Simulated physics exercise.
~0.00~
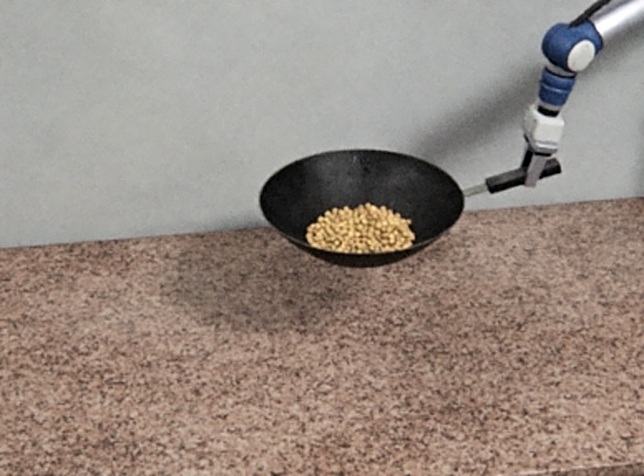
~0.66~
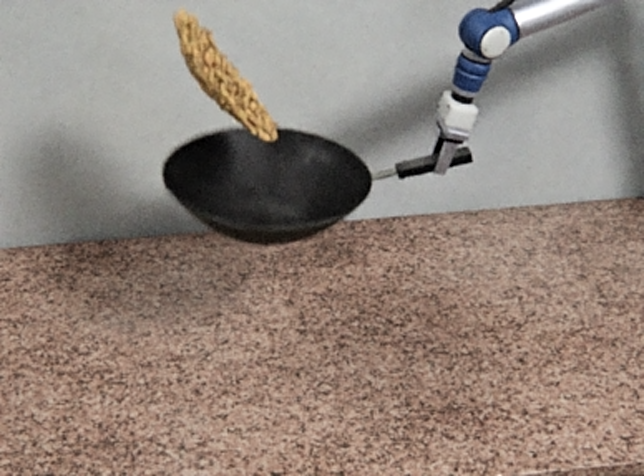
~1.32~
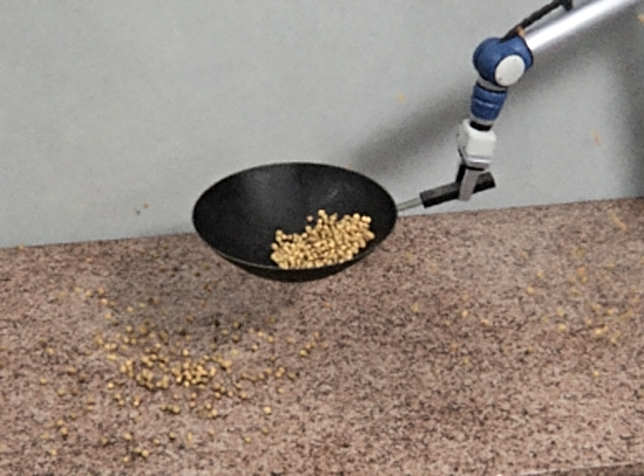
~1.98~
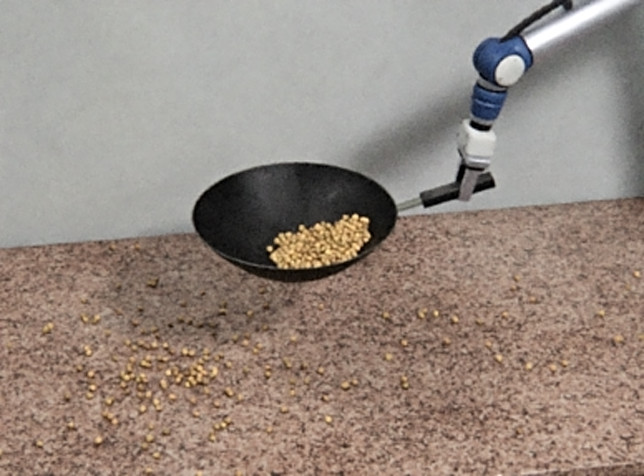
A robot arm with blue and white joints reaches in from the upper right, gripping a black wok full of tan chickpeas above a speckled reddish-brown counter against a plain grey wall, seen by a still camera from slightly above. The arm swings the wok to the left, and the chickpeas fly up out of it in a slanting sheet. The wok then shifts a little back to the right and down, catching some while many others scatter over the counter. Finally the wok hangs level and still, with a heap left inside and about half the chickpeas strewn across the counter.
